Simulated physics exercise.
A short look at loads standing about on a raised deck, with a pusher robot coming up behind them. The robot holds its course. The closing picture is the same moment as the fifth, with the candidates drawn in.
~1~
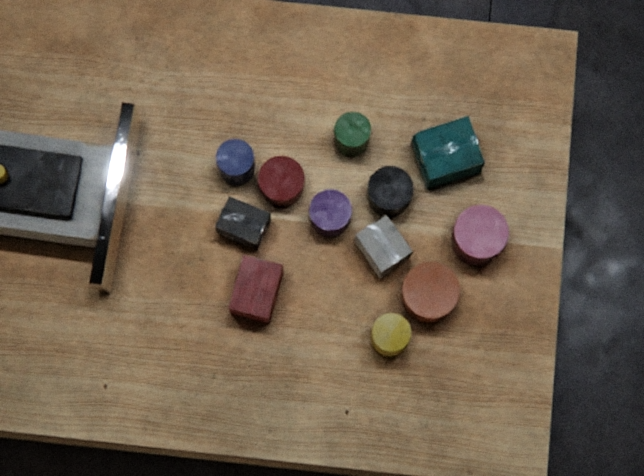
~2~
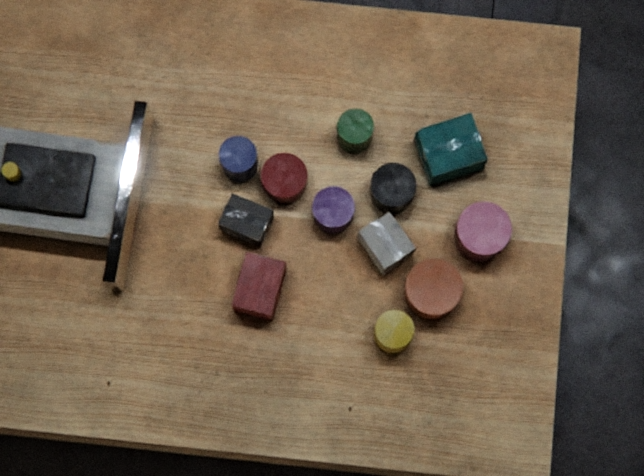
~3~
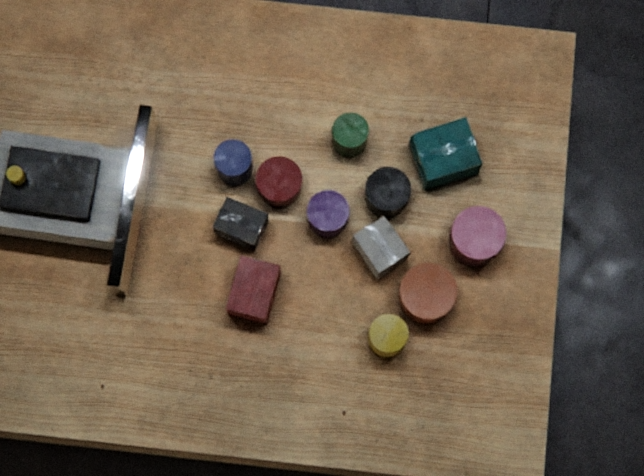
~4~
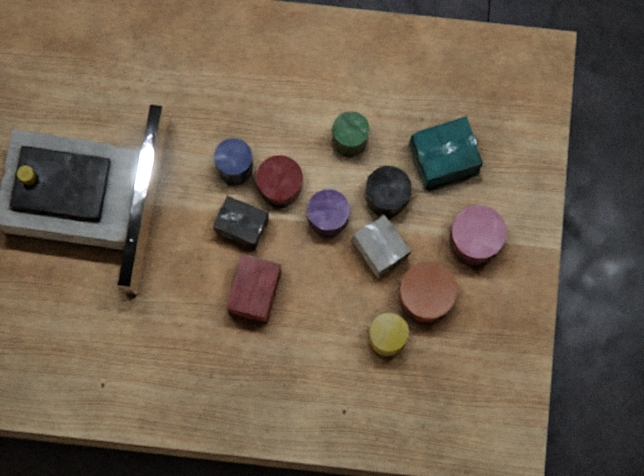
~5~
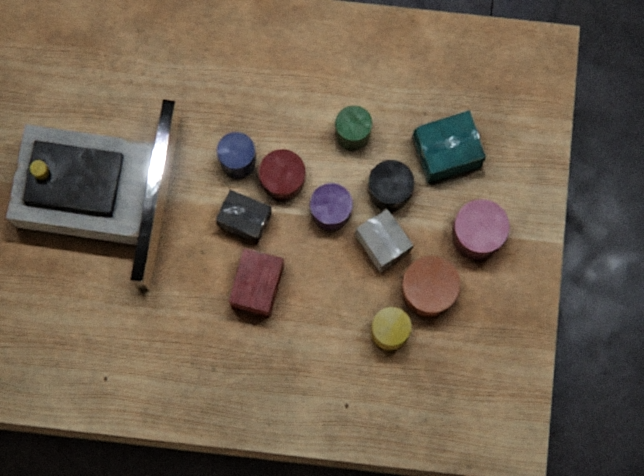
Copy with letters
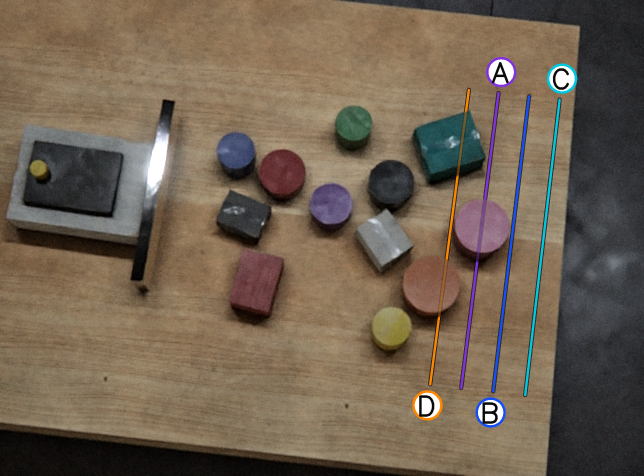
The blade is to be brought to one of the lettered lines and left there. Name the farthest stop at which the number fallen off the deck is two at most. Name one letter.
No third one falls up to A.
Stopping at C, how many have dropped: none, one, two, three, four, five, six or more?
By then, six or more.
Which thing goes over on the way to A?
The pink pail.
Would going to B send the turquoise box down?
No.
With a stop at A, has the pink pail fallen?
Yes.
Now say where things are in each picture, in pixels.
The first frame shows robot (39, 182); red pail (282, 182); grey parcel (243, 223).
The second frame shows robot (52, 180); blue pail (240, 159).
The third frame shows robot (57, 184); black pail (387, 193).
The fourth frame shows robot (68, 184); orange pail (428, 293).
The fifth frame shows robot (80, 178); green pail (353, 129); white box (384, 241); pink pail (479, 231).
On the marked copy, A at (480, 237); B at (512, 240); C at (543, 244); D at (450, 233).
With A. Early on, robot (197, 191); red crate (286, 286); blue pail (306, 152).
Further on, robot (315, 204); pink pail (507, 229); orange pail (478, 328).
At the end, robot (407, 214); pink pail over the edge; purple pail (549, 242); one fallen.
As for the rest, B drops five; C drops eight; D is within the limit but short.
